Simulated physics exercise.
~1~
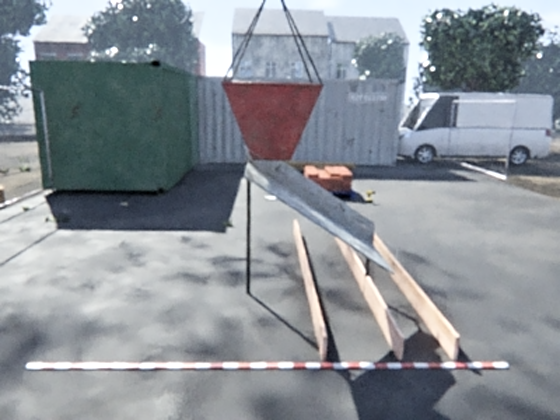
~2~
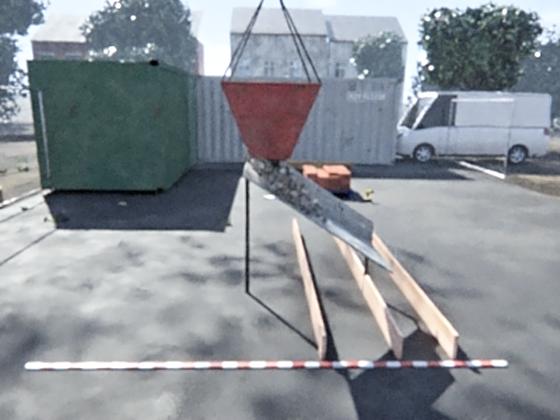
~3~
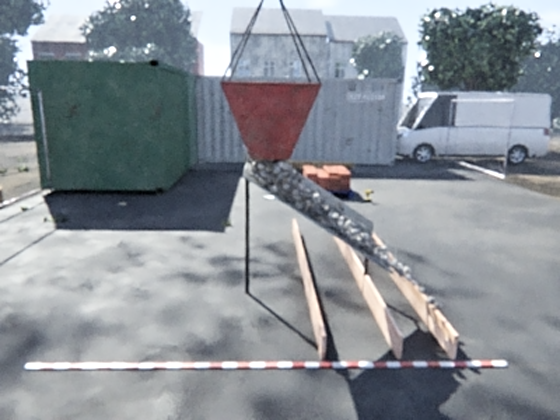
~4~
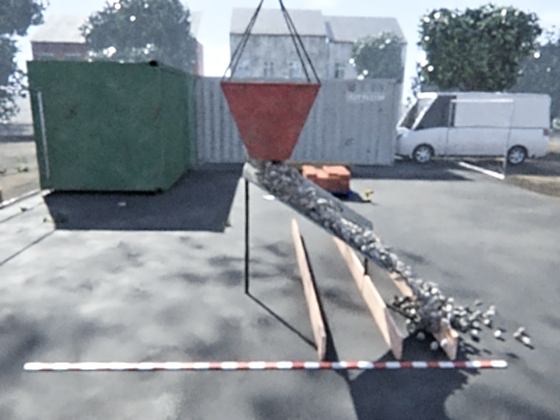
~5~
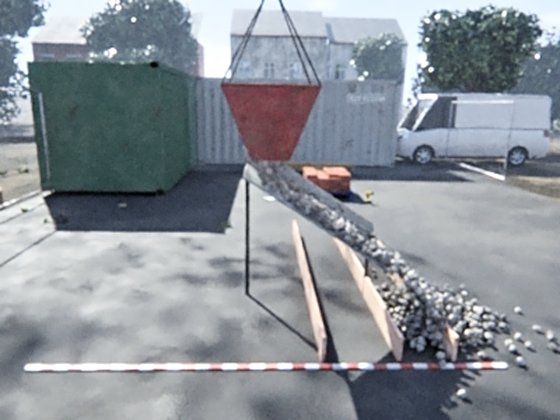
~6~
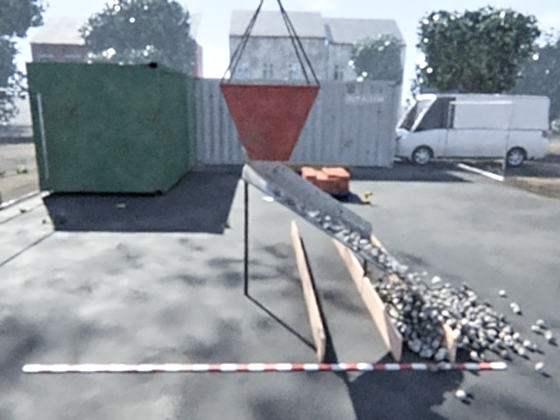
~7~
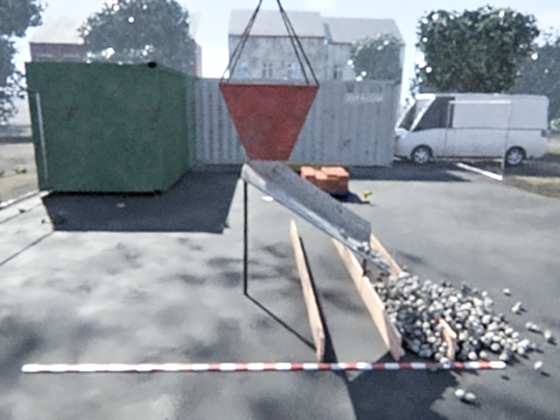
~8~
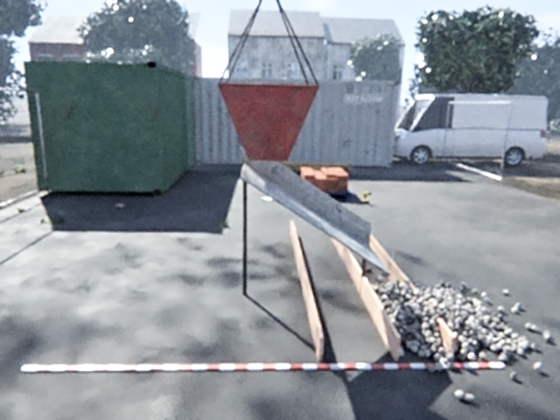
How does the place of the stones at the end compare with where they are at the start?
At the start the stones are up inside the hanging red skip. At the end they lie on the ground at the lower right, partly in the right bay and partly spread out to the right of the boards.
A hanging red skip pours stones down a steel slide into and beyond the right bay.
